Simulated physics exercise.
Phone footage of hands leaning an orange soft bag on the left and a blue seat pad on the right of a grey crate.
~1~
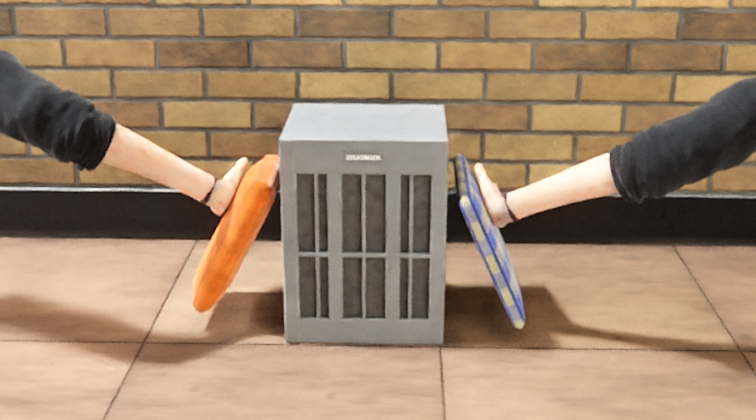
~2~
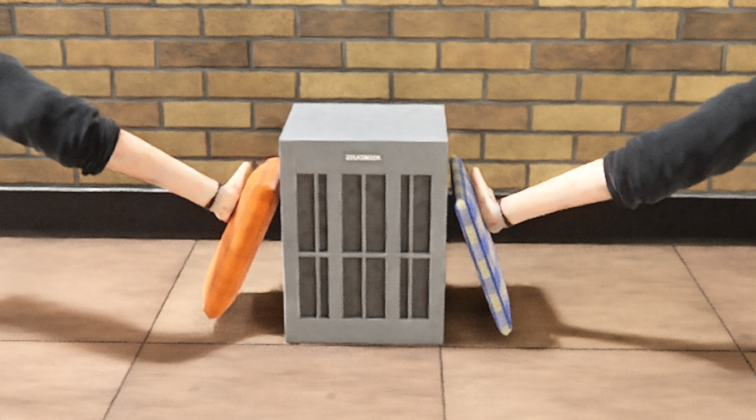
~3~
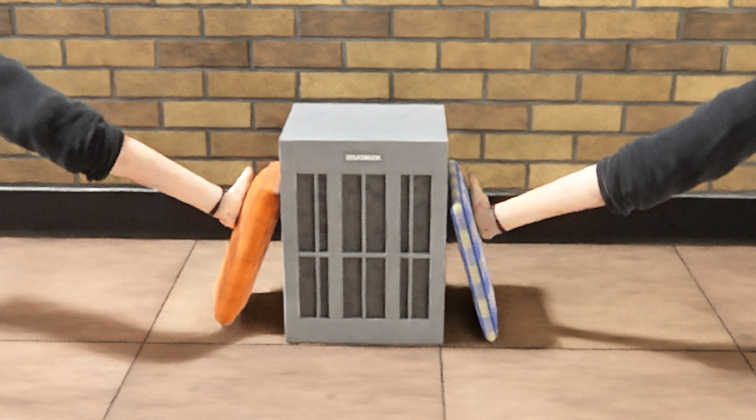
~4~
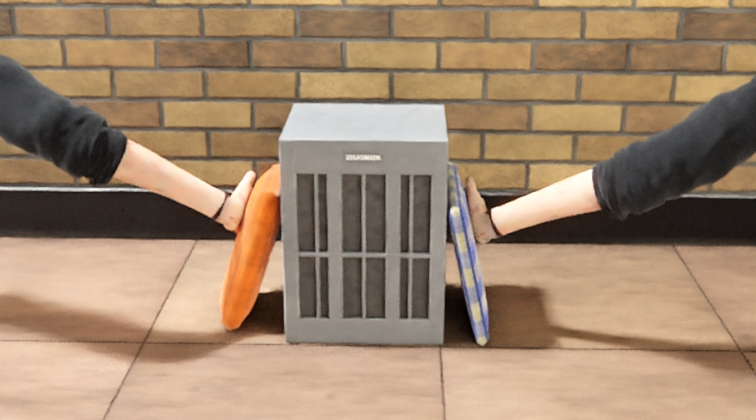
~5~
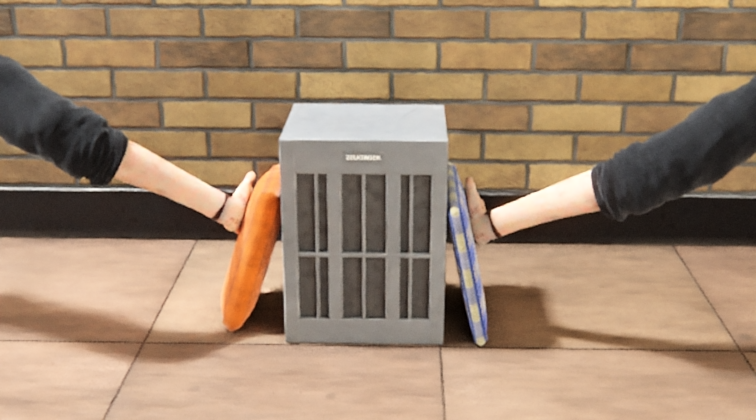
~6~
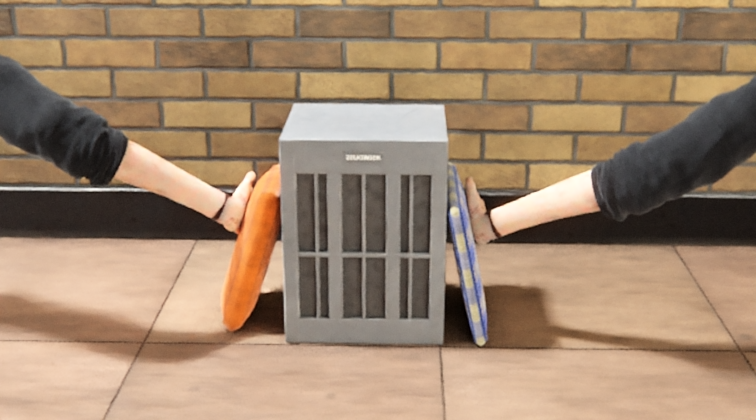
To begin with, two hands press an orange soft bag and a blue checked seat pad at a slant against opposite sides of a grey crate. The hands ease both items inward, their lower ends drawing closer to the crate until they are almost upright. After that, everything stays still, hands still touching them.
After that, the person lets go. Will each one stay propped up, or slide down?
My guess is the orange soft bag won't come down. My guess is the blue seat pad won't come down.
Then, 0.32 s on from there, soft bag propped as before near (257, 247); seat pad propped as before near (464, 251).
In the end, soft bag propped as before near (257, 247); seat pad propped as before near (464, 251). The orange soft bag keeps leaning and the blue seat pad holds its lean.
